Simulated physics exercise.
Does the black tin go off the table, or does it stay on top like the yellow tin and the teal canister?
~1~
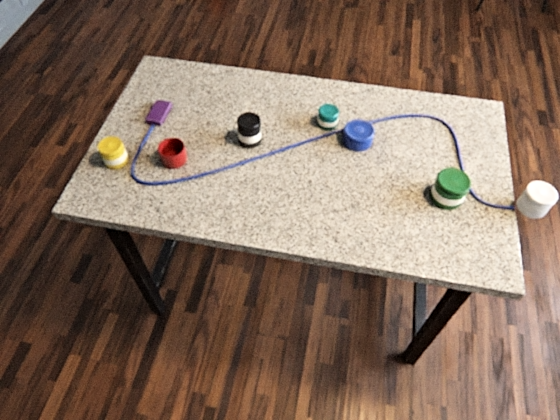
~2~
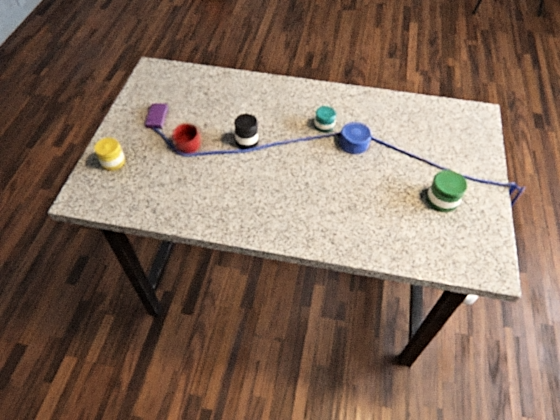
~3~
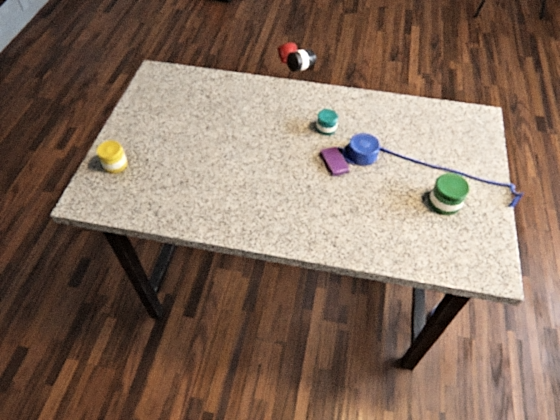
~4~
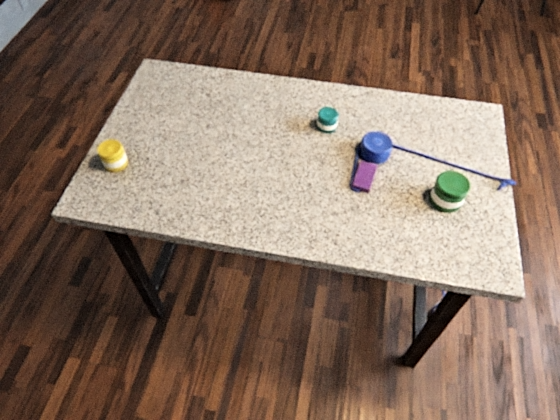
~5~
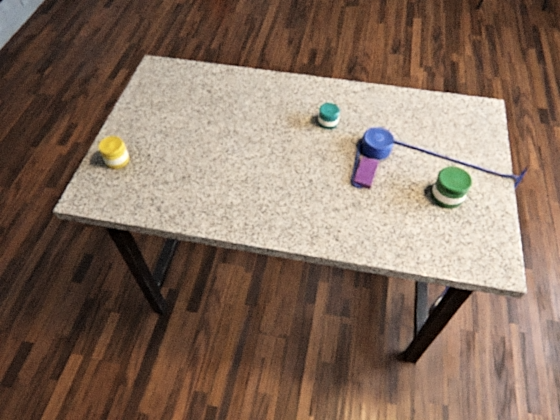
The black tin goes over the far edge and ends up far from its start, while the yellow tin and the teal canister hardly move.
